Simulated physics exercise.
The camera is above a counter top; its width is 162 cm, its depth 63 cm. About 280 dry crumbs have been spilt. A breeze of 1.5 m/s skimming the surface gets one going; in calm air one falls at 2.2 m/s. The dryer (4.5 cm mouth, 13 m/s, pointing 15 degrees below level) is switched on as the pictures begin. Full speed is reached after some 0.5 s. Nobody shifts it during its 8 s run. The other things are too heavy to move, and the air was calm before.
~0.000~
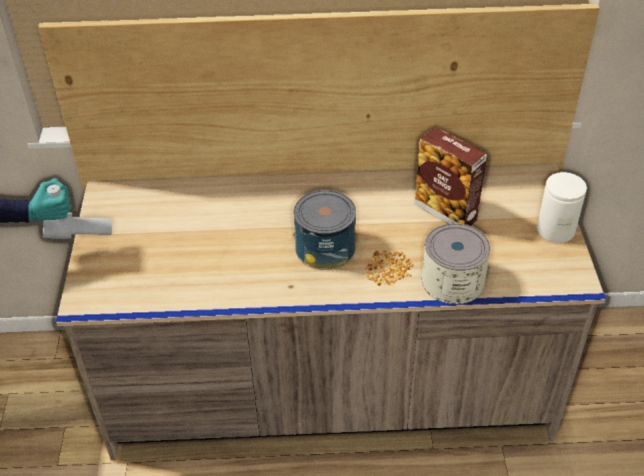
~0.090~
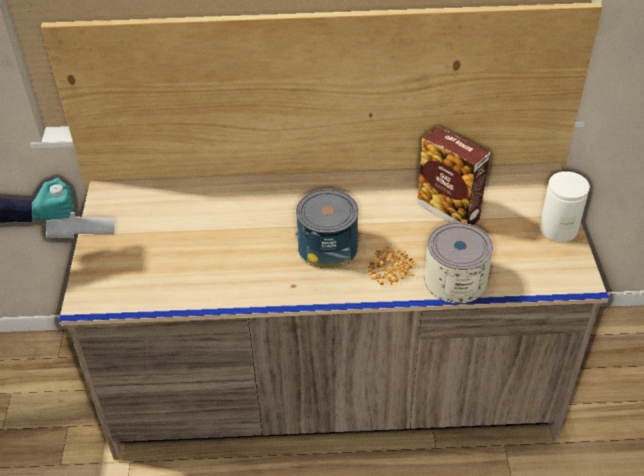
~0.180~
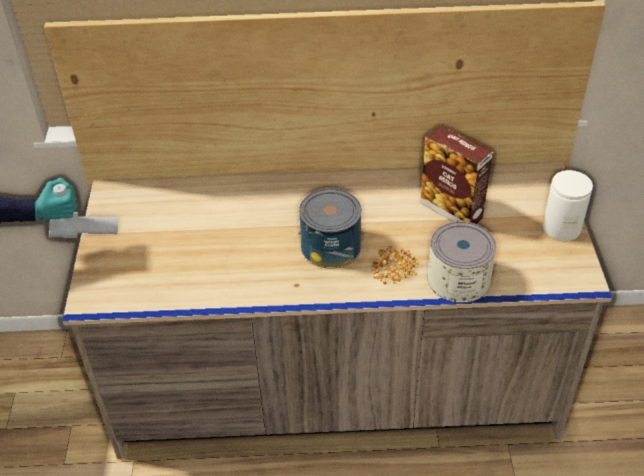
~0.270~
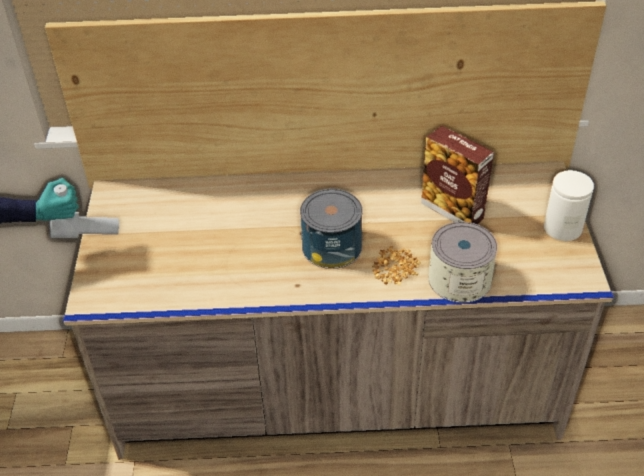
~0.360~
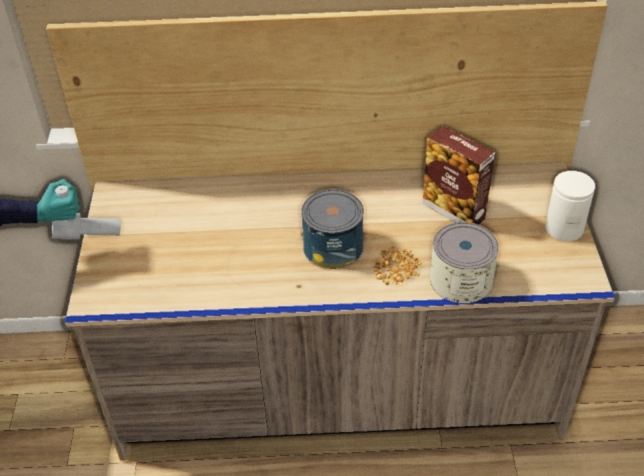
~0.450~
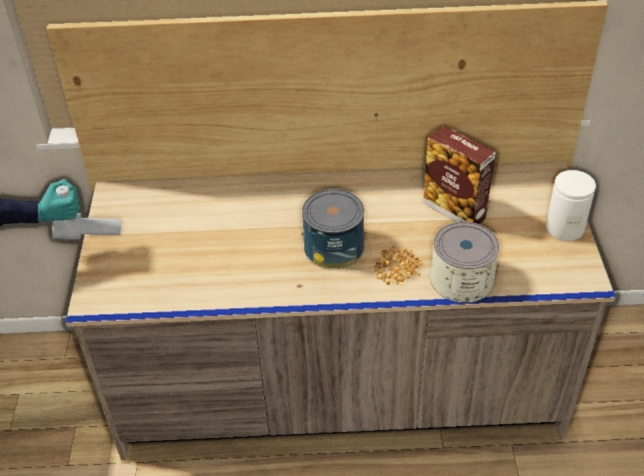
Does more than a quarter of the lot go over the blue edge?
Answer: No.
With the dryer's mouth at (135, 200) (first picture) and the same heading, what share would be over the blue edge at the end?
Then about 0 %.
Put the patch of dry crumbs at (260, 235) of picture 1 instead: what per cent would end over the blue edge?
Then about 20 %.
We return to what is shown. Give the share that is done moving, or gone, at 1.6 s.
About 100 %.
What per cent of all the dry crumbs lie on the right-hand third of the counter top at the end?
Near 0 %.
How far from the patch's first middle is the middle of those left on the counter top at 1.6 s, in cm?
About 0 cm.
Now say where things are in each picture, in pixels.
The middle of the dry crumbs is near (389, 268), none has stirred yet and the mouth of the dryer is at (112, 227), in the first picture.
The middle of the dry crumbs is near (391, 266), none has stirred yet and the blue edge is centred on (335, 310), in the second picture.
The middle of the dry crumbs is near (395, 266), none has stirred yet, the top of a large tin is at (463, 244) and the top of a large tin is at (330, 210), in the third picture.
The middle of the dry crumbs is near (396, 266) and none has stirred yet, in the fourth picture.
The middle of the dry crumbs is near (397, 266) and none has stirred yet, in the fifth picture.
The middle of the dry crumbs is near (398, 266) and none has stirred yet, in the sixth picture.
After 1.6 s the count stands so, 0 % are over the blue edge; the middle of those still in play is near (398, 266).
After 2.6 s the count stands so, 0 % are over the blue edge; the middle of those still in play is near (398, 266).
After 4.4 s the count stands so, 0 % are over the blue edge; the middle of those still in play is near (398, 266).
After 8.0 s, at the end, 0 % are over the blue edge; the middle of those still in play is near (398, 266).
